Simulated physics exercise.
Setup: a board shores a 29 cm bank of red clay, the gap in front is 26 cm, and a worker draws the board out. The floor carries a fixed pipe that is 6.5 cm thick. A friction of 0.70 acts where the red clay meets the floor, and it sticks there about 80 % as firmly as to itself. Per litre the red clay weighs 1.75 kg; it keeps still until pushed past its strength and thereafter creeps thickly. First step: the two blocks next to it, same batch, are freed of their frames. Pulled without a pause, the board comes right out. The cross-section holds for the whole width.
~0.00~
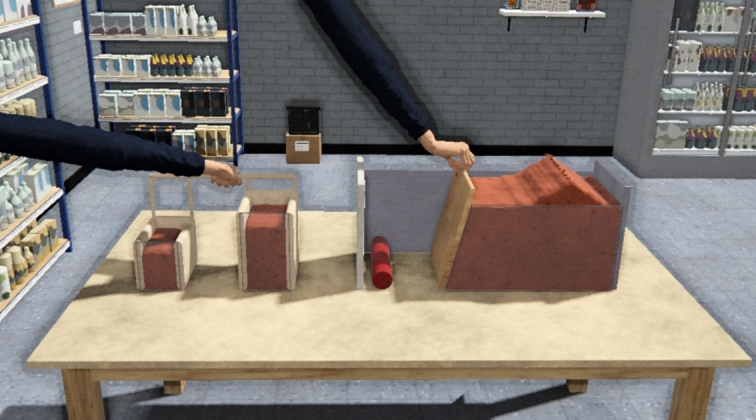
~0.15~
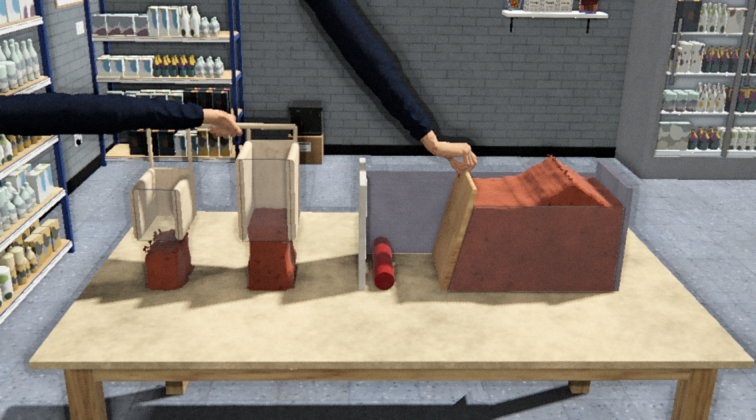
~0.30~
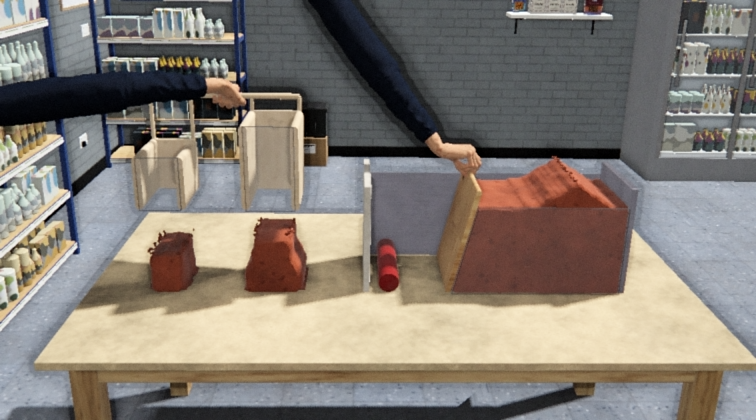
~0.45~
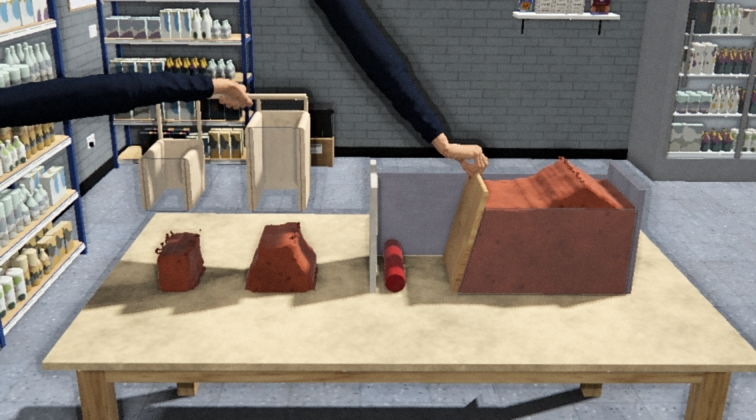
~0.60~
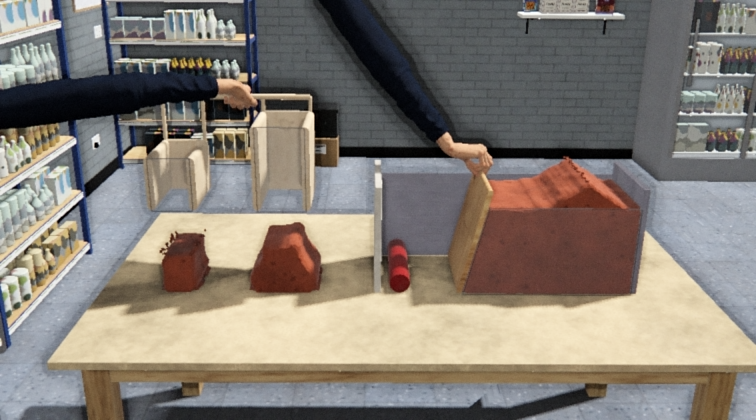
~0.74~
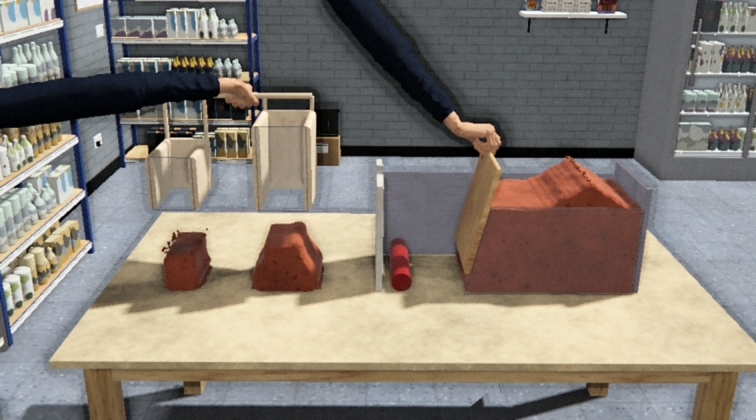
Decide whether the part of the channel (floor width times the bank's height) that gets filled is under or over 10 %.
The share it reaches is past 10 %.
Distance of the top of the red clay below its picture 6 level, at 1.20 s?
Roughly 0.5 cm.
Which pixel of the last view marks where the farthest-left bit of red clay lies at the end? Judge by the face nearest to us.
Pixel: Approx. (423, 283).
After 0.95 s, the face still stands, with nothing on top of the pipe; the channel is 0 % full.
After 1.20 s, the face still stands, with nothing on top of the pipe; the channel is 0 % full.
After 1.45 s, the fallen stuff reaches 16 % of the way across, with nothing on top of the pipe; the channel is 5 % full.
After 1.70 s, the fallen stuff reaches 40 % of the way across, with nothing on top of the pipe; the channel is 15 % full.
After 2.05 s, the fallen stuff reaches 50 % of the way across, with nothing on top of the pipe; the channel is 20 % full.
